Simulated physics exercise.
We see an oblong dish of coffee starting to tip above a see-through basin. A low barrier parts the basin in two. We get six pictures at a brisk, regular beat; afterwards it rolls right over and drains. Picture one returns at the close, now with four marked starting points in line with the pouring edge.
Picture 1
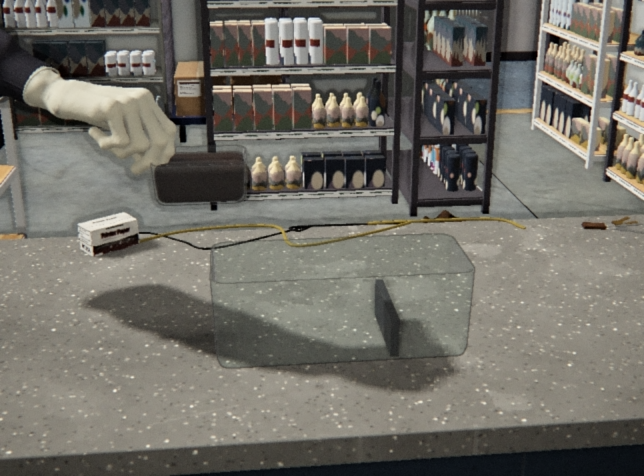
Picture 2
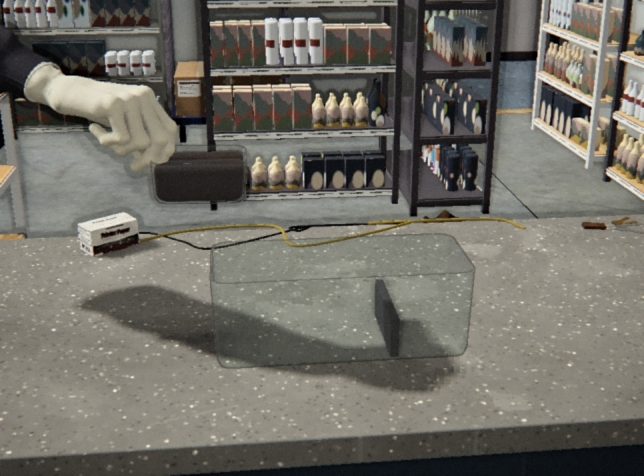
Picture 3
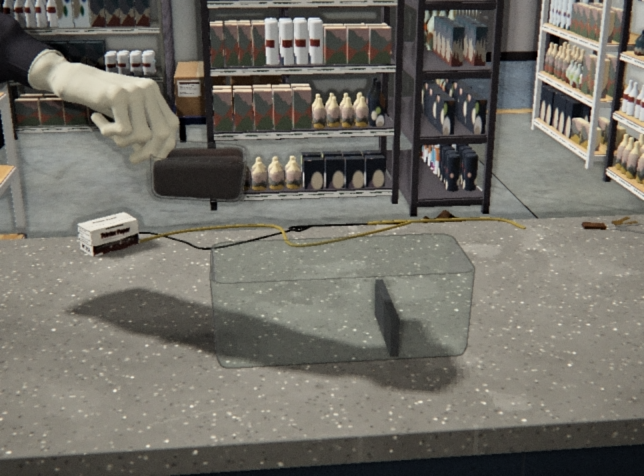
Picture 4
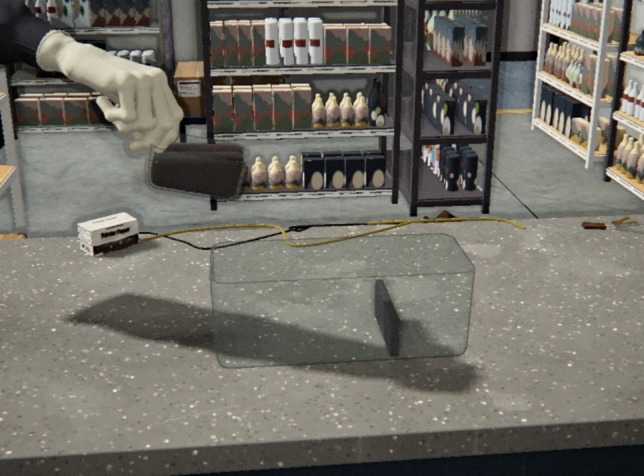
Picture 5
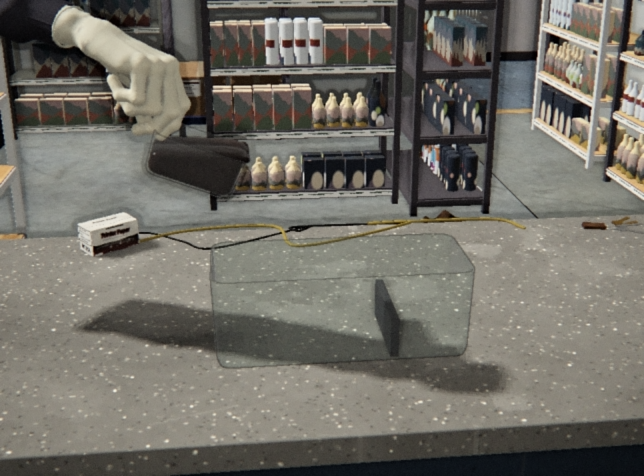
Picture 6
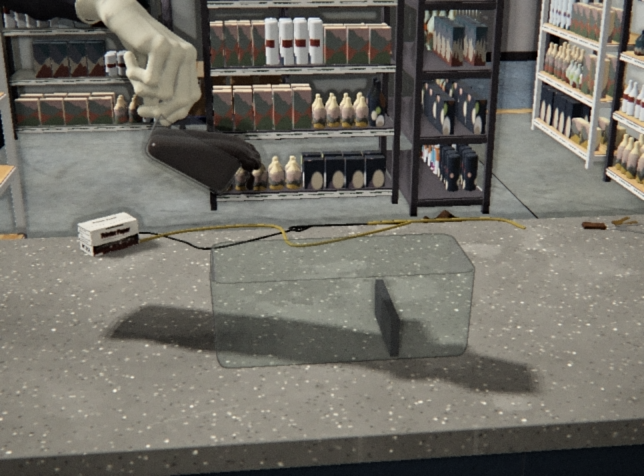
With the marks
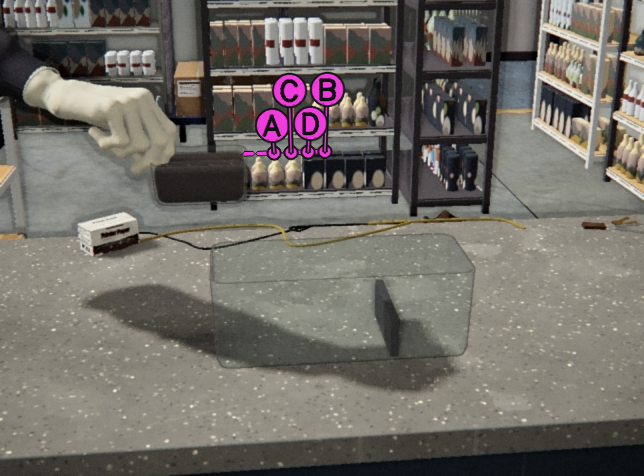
A dark oblong container, held by a pale-gloved hand above a see-through basin with a low divider, stayed level at first, then tilted steadily down to the right as the hand rose and turned.
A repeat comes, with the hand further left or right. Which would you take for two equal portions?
Spot D does it best.
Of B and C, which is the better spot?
B.
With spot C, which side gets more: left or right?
The left side.
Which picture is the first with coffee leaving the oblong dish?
In picture 5.
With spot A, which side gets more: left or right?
The left side.
On the marked copy, A at (274, 153); B at (324, 151); C at (291, 152); D at (308, 152).
For spot A, about 96 % ends left of the wall and 3 % right of it.
For spot B, about 27 % ends left of the wall and 71 % right of it.
For spot C, about 87 % ends left of the wall and 11 % right of it.
For spot D, about 49 % ends left of the wall and 50 % right of it.
